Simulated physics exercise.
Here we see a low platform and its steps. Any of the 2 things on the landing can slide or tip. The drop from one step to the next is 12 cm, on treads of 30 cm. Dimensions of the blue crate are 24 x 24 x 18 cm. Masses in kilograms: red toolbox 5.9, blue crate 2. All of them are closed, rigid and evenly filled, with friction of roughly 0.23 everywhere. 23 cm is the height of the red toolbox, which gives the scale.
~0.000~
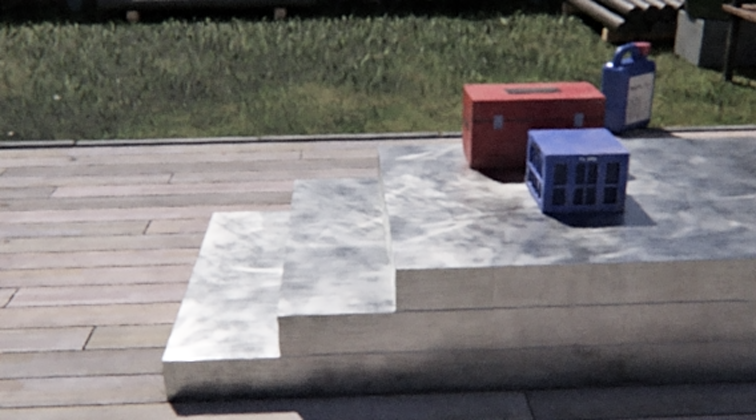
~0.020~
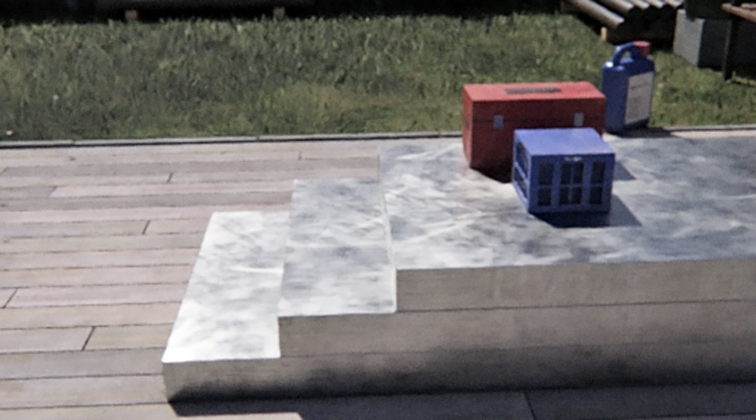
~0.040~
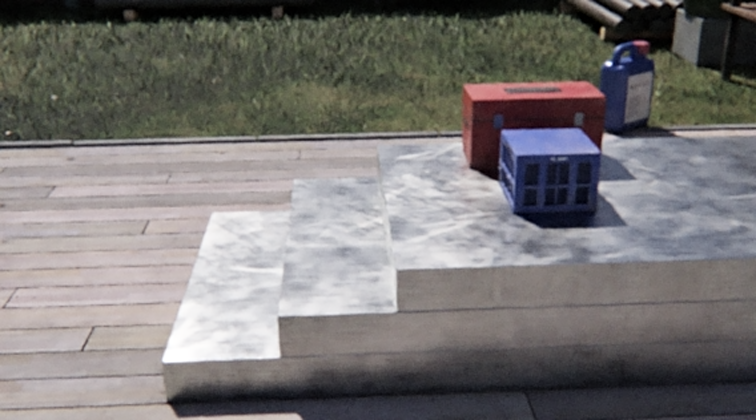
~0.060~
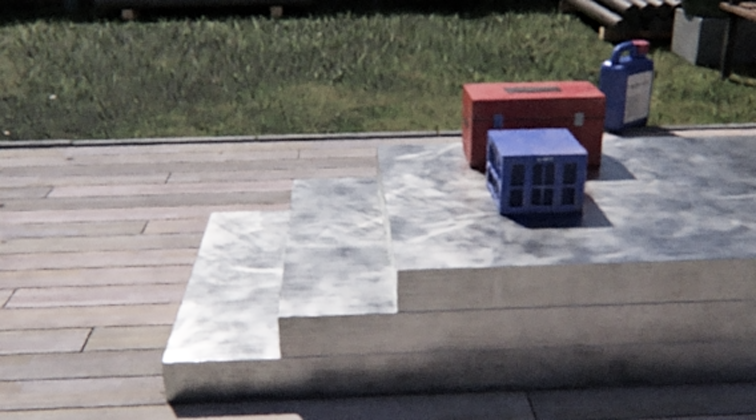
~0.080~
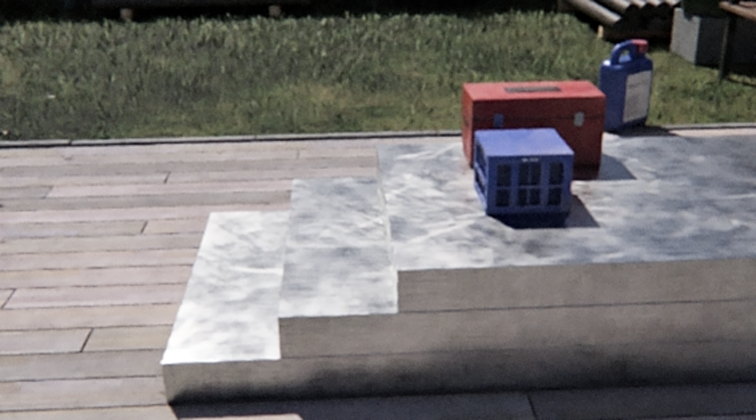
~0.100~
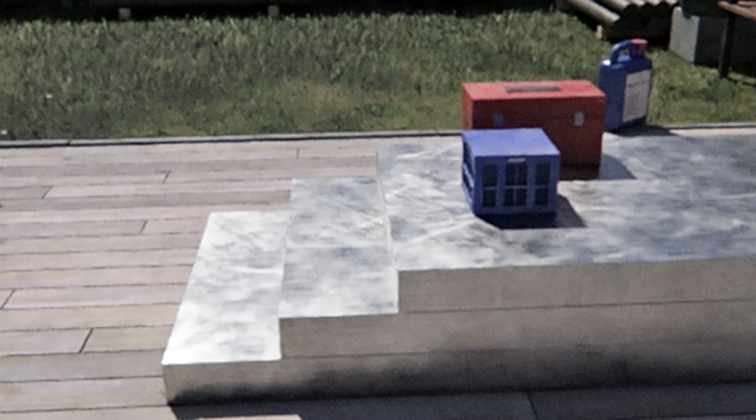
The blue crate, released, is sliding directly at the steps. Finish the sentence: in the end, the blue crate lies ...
... at the bottom of the flight.
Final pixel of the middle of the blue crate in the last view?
It settles at around (107, 286).
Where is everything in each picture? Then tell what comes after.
In the first frame, 56 cm to the first step; blue crate (575, 170); red toolbox (531, 125).
In the second frame, 52 cm to the first step; blue crate (561, 169); red toolbox (531, 125).
In the third frame, 48 cm to the first step; blue crate (548, 170); red toolbox (531, 124).
In the fourth frame, 44 cm to the first step; blue crate (534, 170); red toolbox (531, 124).
In the fifth frame, 40 cm to the first step; blue crate (521, 170); red toolbox (531, 124).
In the sixth frame, 36 cm to the first step; blue crate (508, 171); red toolbox (531, 123).
By 0.30 s, 2 cm to the first step; blue crate near (393, 174).
By 0.70 s, 47 cm past the top edge and 17 cm lower; blue crate near (227, 235).
By 1.10 s, 67 cm past the top edge and 27 cm lower; blue crate near (163, 267).
When it is over (1.9 s), 84 cm past the top edge and 33 cm lower; red toolbox within 12 cm of the start. End places, in pixels of the last picture, blue crate near (106, 286).
